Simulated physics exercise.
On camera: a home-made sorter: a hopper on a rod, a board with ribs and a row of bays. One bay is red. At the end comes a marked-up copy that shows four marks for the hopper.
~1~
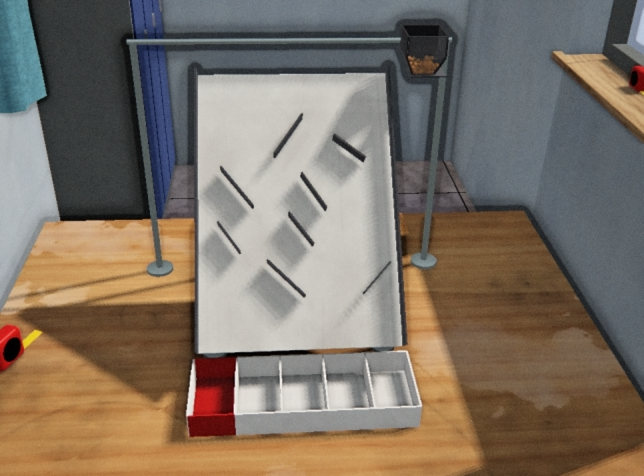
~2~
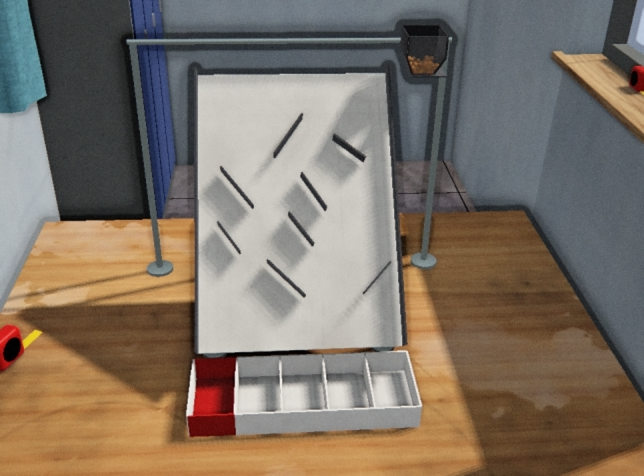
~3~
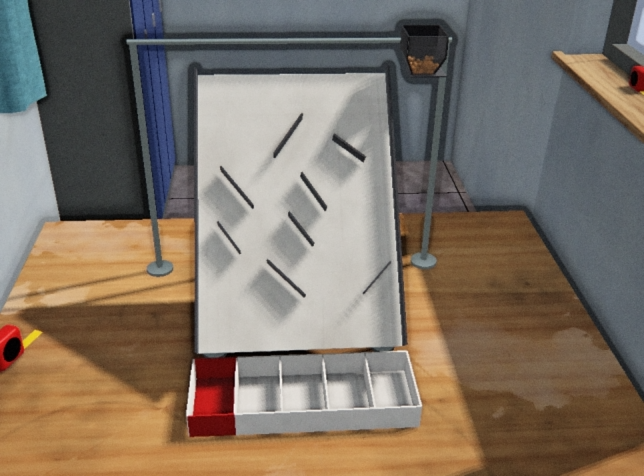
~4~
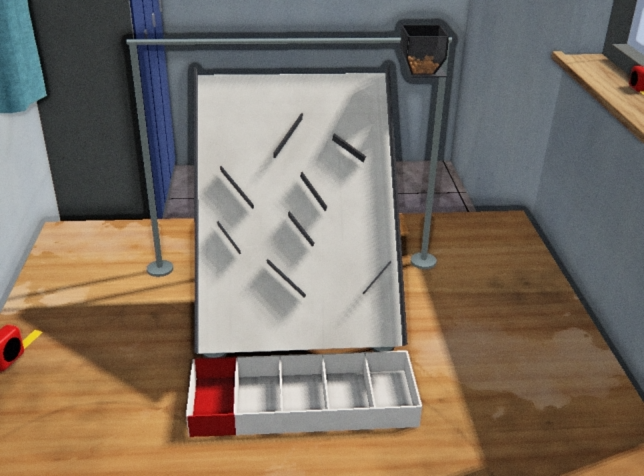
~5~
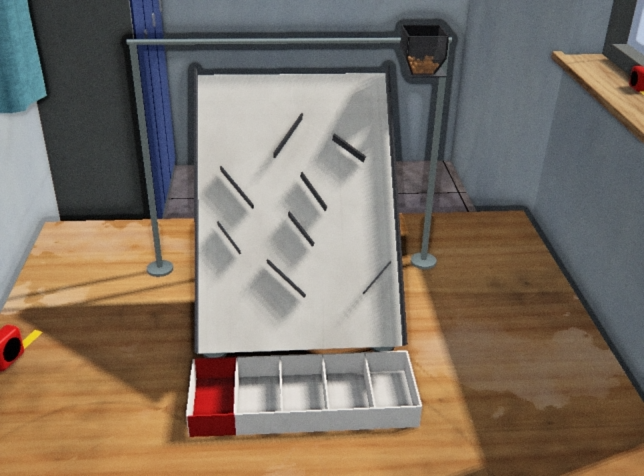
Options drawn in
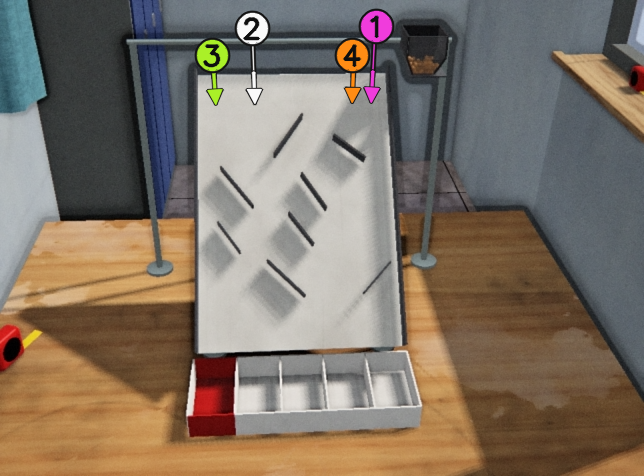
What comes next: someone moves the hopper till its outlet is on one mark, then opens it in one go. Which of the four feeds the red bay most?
The answer is mark 3.
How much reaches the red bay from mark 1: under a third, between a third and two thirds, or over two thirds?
Mark 1 gives under a third.
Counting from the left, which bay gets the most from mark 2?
The fourth.
On the marked copy, mark 1 meets the board at (371, 97); mark 2 meets the board at (254, 98); mark 3 meets the board at (215, 99); mark 4 meets the board at (352, 97).
With 1, none in the red bay, all in other bays.
With 2, a stray few in the red bay, nearly all in other bays.
With 3, about two thirds in the red bay, about a third in other bays.
With 4, none in the red bay, all in other bays.
